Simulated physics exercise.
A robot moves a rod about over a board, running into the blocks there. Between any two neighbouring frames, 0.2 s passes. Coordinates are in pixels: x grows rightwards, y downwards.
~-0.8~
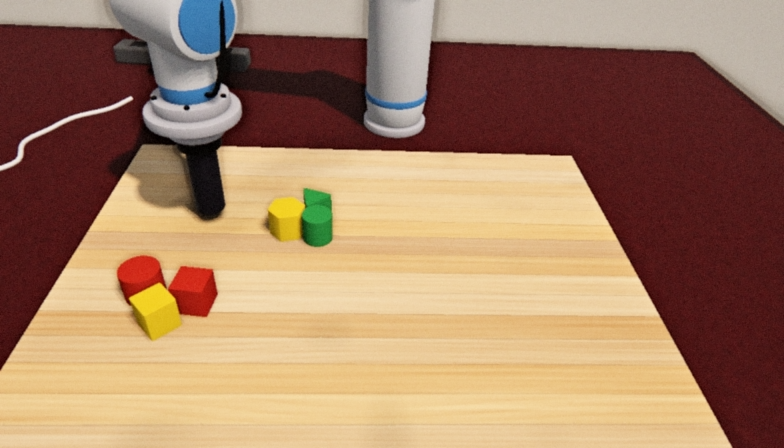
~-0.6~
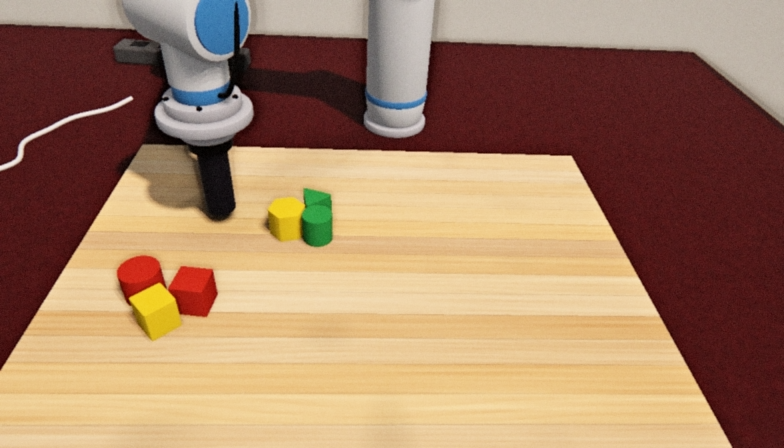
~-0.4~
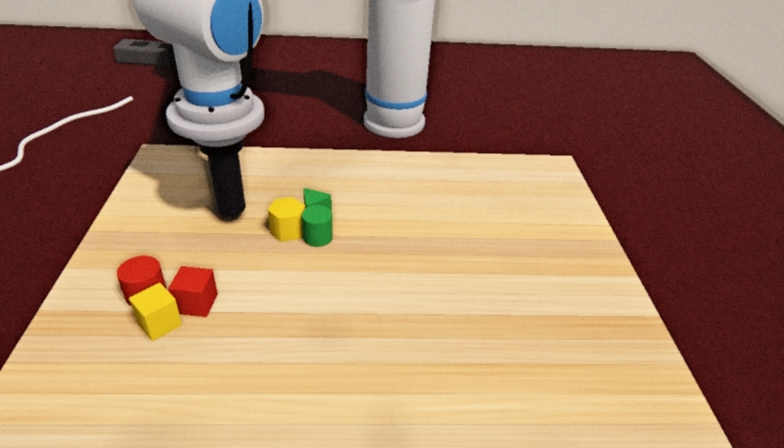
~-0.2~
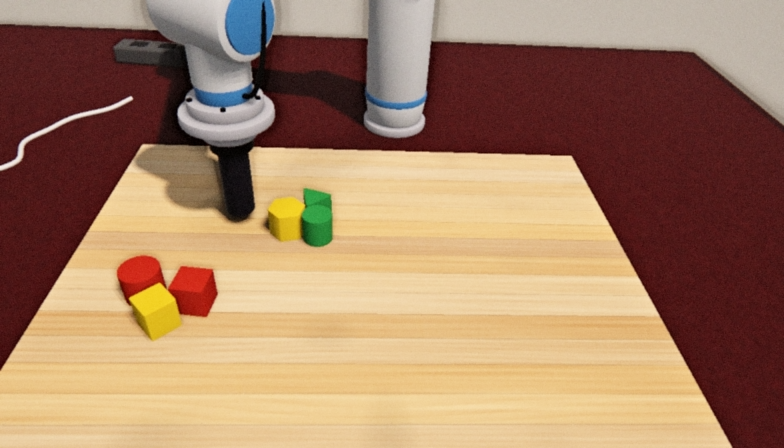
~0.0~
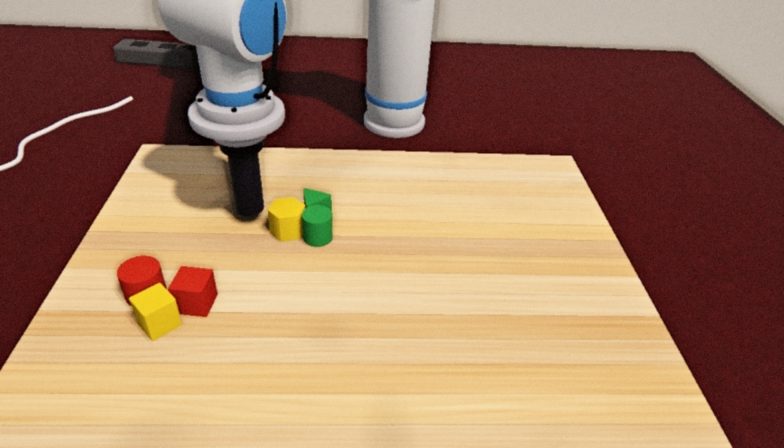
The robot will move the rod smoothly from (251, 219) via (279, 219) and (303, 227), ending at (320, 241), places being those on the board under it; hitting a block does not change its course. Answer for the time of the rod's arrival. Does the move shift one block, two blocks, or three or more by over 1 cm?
My prediction: No fewer than three blocks.
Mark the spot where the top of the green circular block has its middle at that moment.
About (351, 236).
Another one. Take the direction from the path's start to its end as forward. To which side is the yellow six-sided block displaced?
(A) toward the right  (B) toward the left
Letter A.
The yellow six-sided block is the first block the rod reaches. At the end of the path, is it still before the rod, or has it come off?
It is still ahead of the rod.
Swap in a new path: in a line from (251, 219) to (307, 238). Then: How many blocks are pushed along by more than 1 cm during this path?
The count will be 2.
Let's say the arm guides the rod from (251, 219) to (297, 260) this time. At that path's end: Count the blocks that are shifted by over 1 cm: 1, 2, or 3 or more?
I'd say two blocks get shifted by more than about 1 cm.
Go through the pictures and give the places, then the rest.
Tip of the rod (211, 207), middles of tops, yellow six-sided block (286, 207), green triangular block (314, 195), green circular block (317, 214), in the first picture.
Rod (222, 208), nothing pushed, in the second picture.
Rod (232, 208), nothing pushed, in the third picture.
Rod (241, 208), nothing pushed, in the fourth picture.
Rod (250, 208), yellow six-sided block (286, 207), green triangular block (314, 195), green circular block (317, 214), in the fifth picture.
The first path, step by step. One third of the way, rod (279, 209); yellow six-sided block (295, 211), turned 25° clockwise; green circular block (326, 218).
Two thirds of the way, rod (303, 217); yellow six-sided block (310, 222), turned 65° clockwise; green triangular block (323, 196), turned 25° anticlockwise; green circular block (341, 229).
At the end, rod (320, 230); yellow six-sided block (316, 237), turned 80° clockwise; green triangular block (325, 196), turned 30° anticlockwise; green circular block (351, 236).
